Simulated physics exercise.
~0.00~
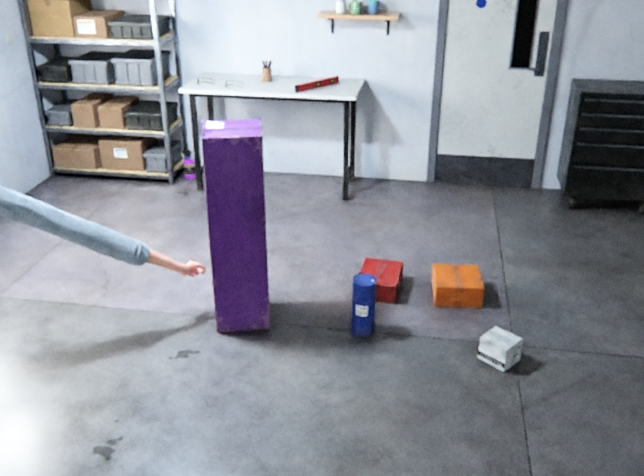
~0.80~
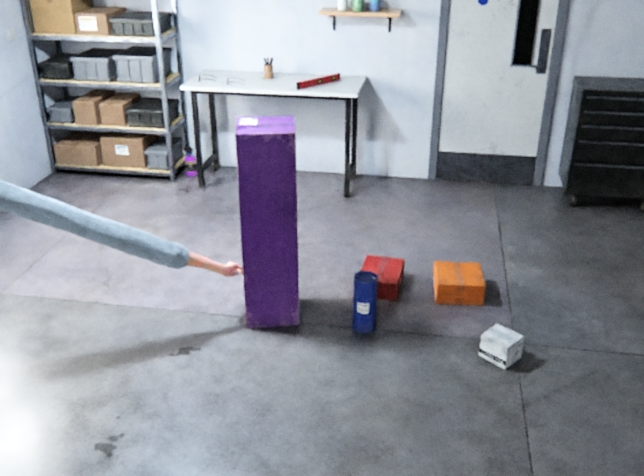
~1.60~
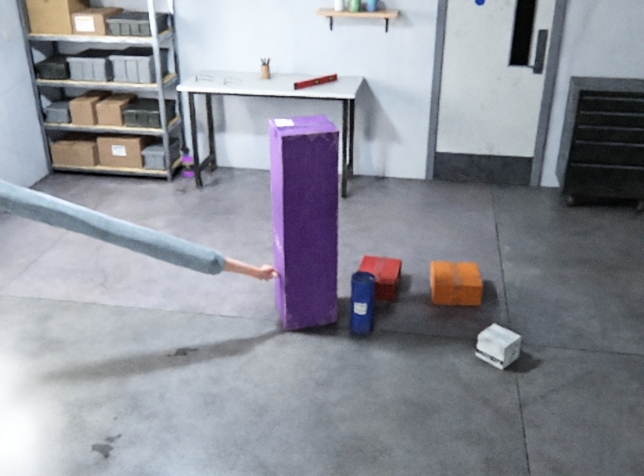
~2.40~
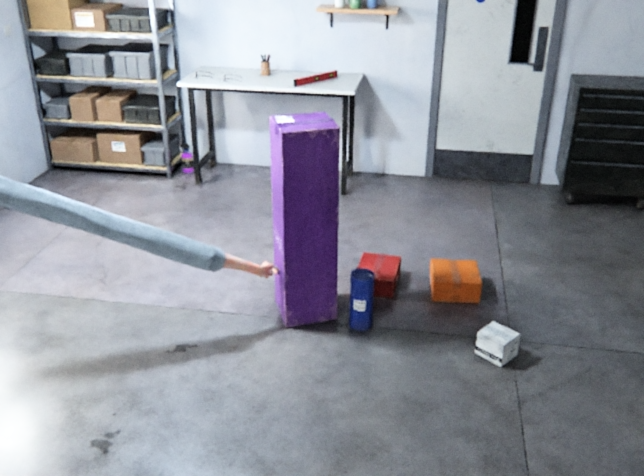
In a garage-like room with shelves and a workbench, an outstretched hand pushed a tall purple box to the right across the floor until it stopped near the blue canister, still upright, while the red, orange and white boxes stayed put.
